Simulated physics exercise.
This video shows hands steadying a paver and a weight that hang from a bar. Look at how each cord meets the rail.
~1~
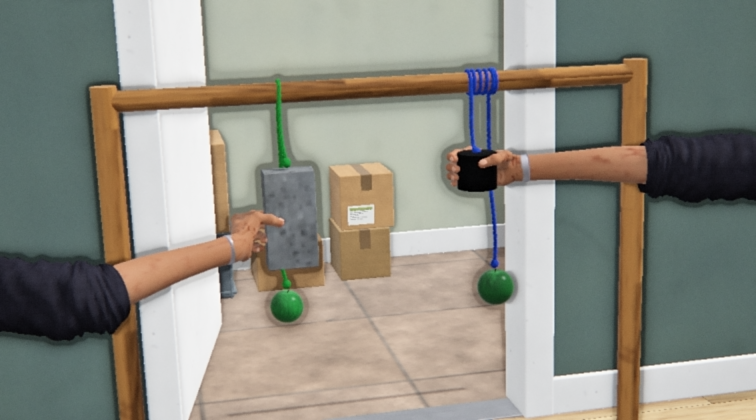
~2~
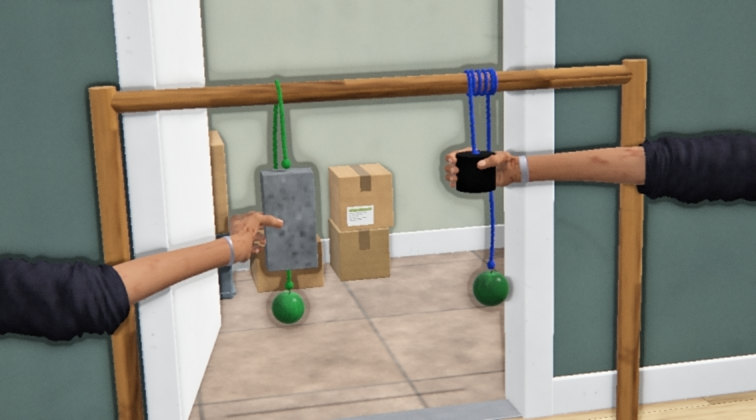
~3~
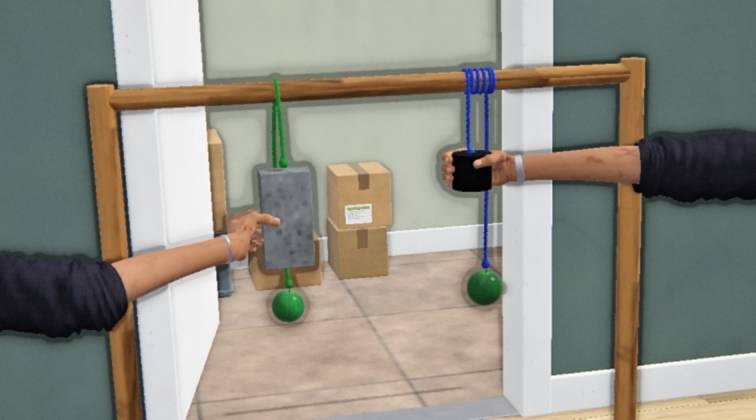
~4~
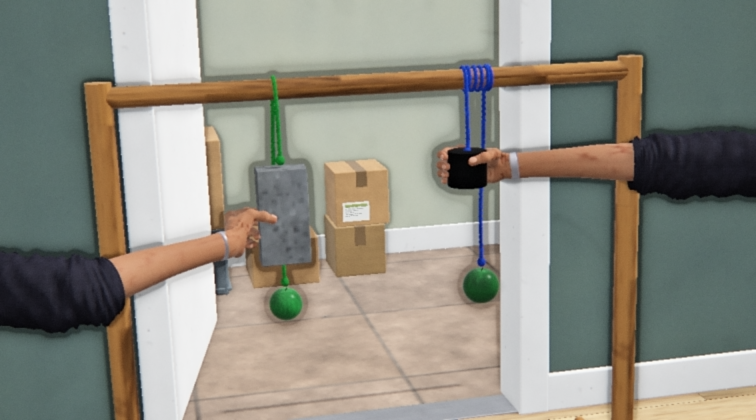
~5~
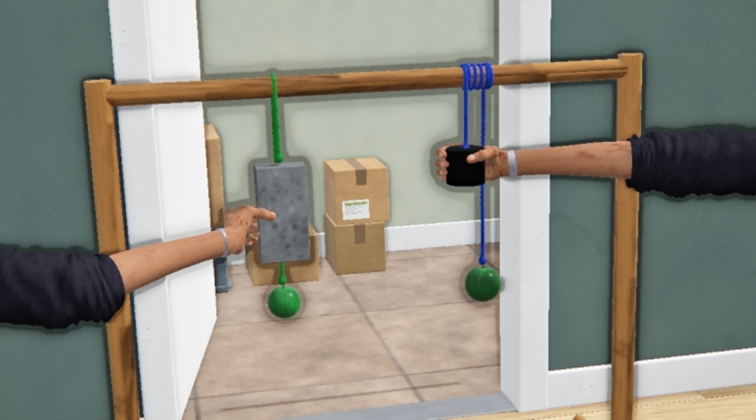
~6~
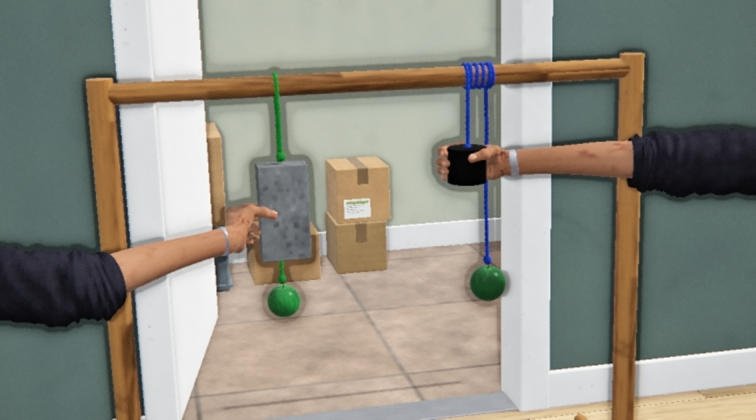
The clip opens on a wooden rail before a doorway, a green cord laid over it and a blue cord wound several times around it. One hand touches a grey block, another grips a black object; little moves except the right round green object, swaying slightly left, then back right.
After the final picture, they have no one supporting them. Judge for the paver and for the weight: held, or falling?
In order: The paver does not stay up, the weight does not fall.
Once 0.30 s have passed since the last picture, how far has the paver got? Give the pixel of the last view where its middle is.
You'd find it near pixel (287, 288).
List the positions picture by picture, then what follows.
Paver (290, 218); weight (477, 170); left apple (287, 306); right apple (496, 287), in the first picture.
Paver (289, 219); weight (476, 171), in the second picture.
Paver (286, 218); weight (472, 170), in the third picture.
Paver (283, 215); weight (467, 168), in the fourth picture.
Paver (282, 212); weight (466, 166), in the fifth picture.
Paver (283, 211); weight (467, 165); left cord only laid over the rail; right cord wound several times round the rail, in the sixth picture.
Then, 0.30 s on from there, paver dropping near (287, 288); weight off the floor near (469, 177).
Then, 0.60 s on from there, paver on the floor; weight off the floor near (471, 172).
In the end, paver on the floor; weight off the floor near (470, 173). The paver drops and the weight keeps its height.
